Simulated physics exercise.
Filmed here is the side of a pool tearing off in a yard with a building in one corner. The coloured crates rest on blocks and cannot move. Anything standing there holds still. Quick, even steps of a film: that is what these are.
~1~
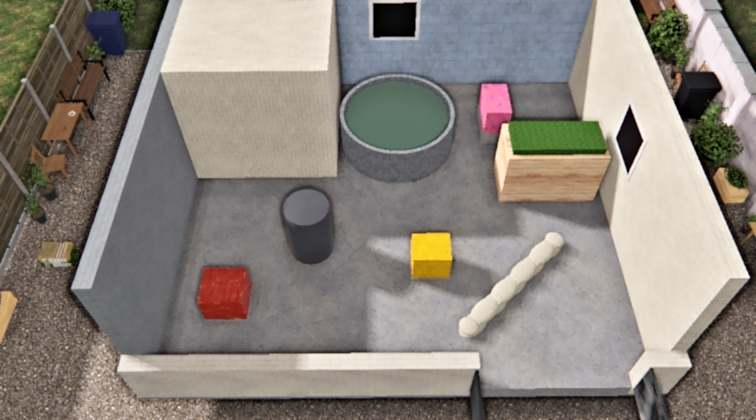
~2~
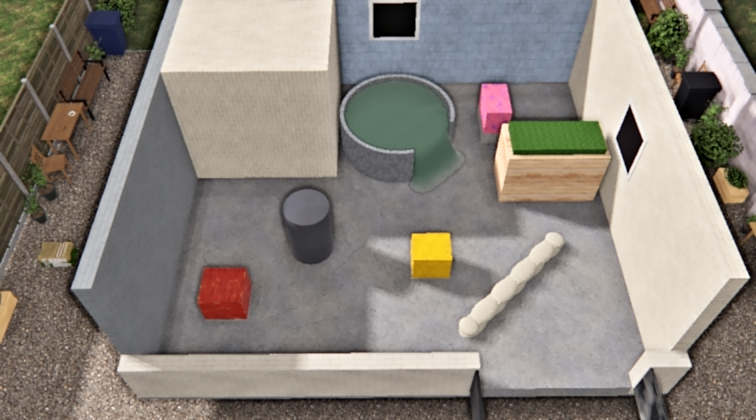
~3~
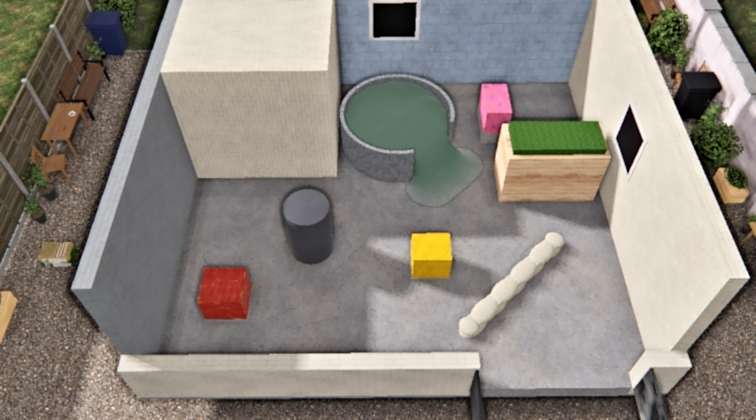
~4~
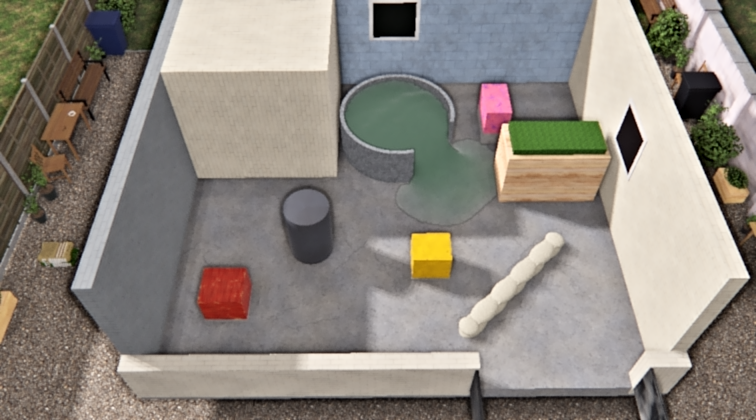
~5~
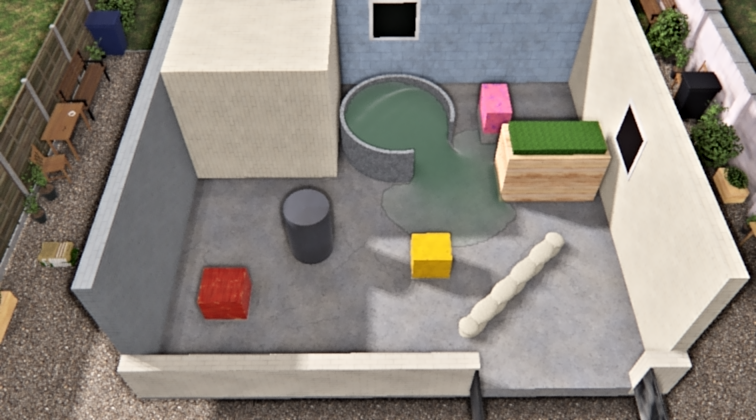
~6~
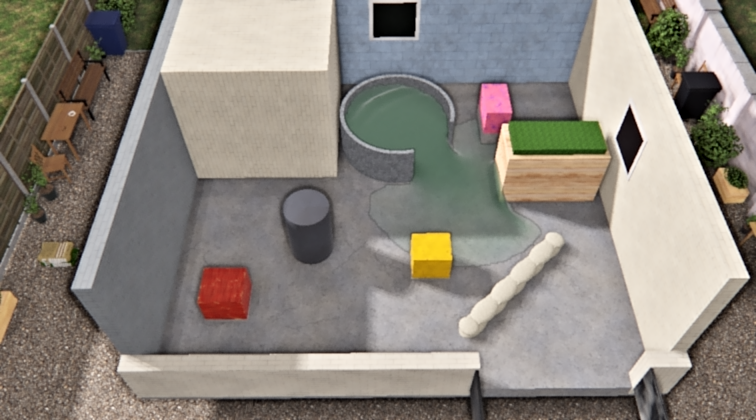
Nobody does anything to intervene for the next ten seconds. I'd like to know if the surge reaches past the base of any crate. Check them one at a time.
My prediction: The pink crate remains untouched by water; the red crate is touched by water; the yellow crate is touched by water.
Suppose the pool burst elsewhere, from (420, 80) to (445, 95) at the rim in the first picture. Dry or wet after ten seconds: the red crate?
As it turns out, the red one stays unwetted.
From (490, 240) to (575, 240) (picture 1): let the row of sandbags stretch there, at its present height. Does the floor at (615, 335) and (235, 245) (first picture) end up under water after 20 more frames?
Result, in order - drenched, then still bone dry.
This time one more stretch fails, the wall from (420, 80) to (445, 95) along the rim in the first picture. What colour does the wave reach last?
It is the red crate.
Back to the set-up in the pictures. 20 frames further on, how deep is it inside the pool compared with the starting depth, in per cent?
Roughly 32 percent.
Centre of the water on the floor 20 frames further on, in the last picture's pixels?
Around pixel (438, 209) of the last picture.
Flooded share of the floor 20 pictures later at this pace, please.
I make it 55 per cent.
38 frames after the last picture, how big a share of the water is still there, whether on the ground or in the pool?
Estimate: Near 94 %.
A moment on, water covers 25 % of the floor; the pink crate water round its plinth, the red crate not reached, the yellow crate water round its plinth.
Next, water covers 50 % of the floor; the pink crate water round its plinth, the red crate not reached, the yellow crate water round its plinth.
Then, water covers 55 % of the floor; the pink crate water round its plinth, the red crate water round its plinth, the yellow crate water round its plinth.
Later, water covers 85 % of the floor; the pink crate water round its plinth, the red crate water round its plinth, the yellow crate water round its plinth.
In the end, water covers 95 % of the floor; the pink crate stayed above the water, the red crate was topped, the yellow crate was topped.
